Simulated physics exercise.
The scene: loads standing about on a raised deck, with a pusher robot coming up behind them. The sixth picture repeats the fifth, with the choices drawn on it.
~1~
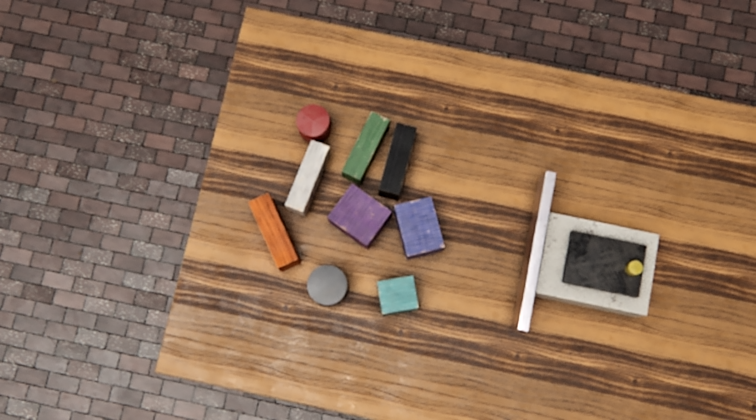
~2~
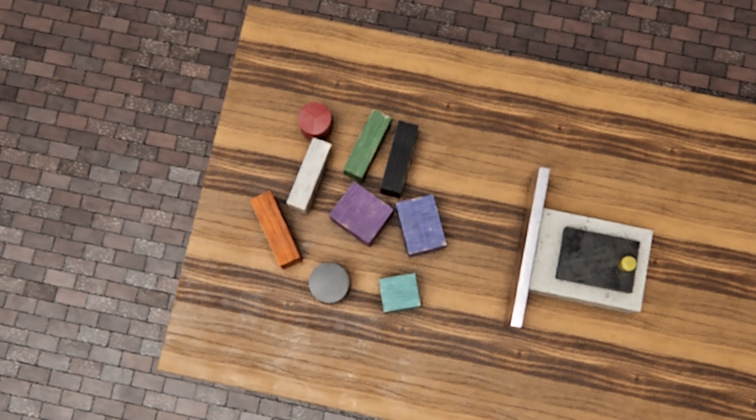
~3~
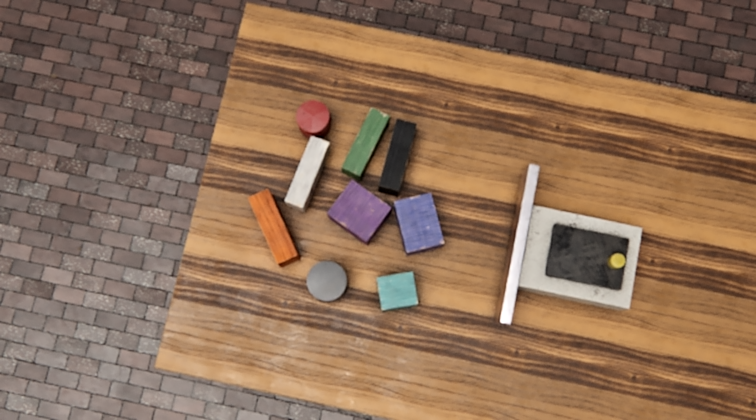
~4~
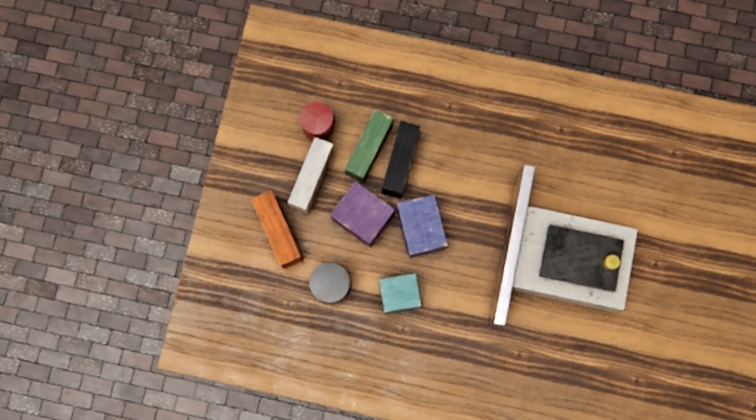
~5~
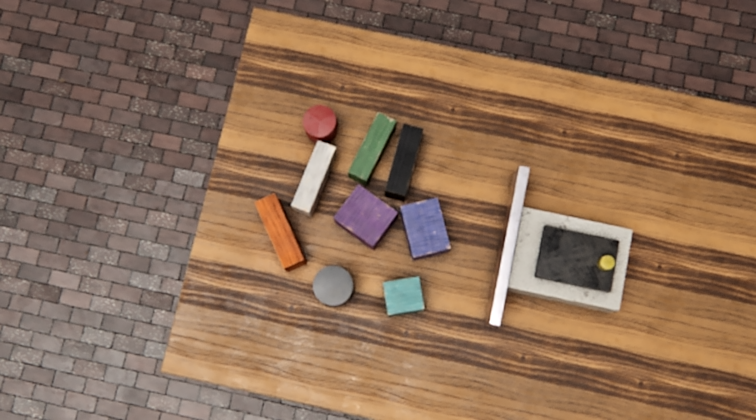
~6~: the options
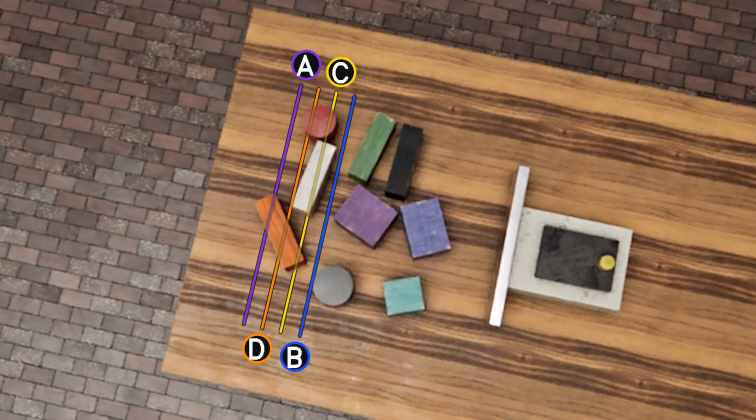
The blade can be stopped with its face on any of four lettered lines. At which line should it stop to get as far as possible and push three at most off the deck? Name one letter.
Up to line A.
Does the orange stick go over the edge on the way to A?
Yes.
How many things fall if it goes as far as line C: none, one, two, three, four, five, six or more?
In all, none.
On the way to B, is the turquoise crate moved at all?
By then, yes.
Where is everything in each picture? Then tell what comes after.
In the first frame, blue crate (418, 229); green bar (366, 149); white bar (308, 178).
In the second frame, robot (592, 259); grey canister (330, 284).
In the third frame, robot (582, 256); black stick (397, 158).
In the fourth frame, robot (576, 257); orange stick (277, 230).
In the fifth frame, robot (571, 257); blue crate (424, 230); green bar (373, 149); white bar (315, 179).
On the marked copy, A at (273, 202); B at (328, 213); C at (309, 209); D at (291, 206).
With A. Early on, robot (484, 239); turquoise crate (386, 292); purple crate (354, 217).
Further on, robot (397, 221); orange stick (240, 229); white bar (269, 159).
At the end, robot (332, 207); orange stick over the edge; white bar over the edge; two fallen.
As for the rest, B is within the limit but short; C is within the limit but short; D is within the limit but short.
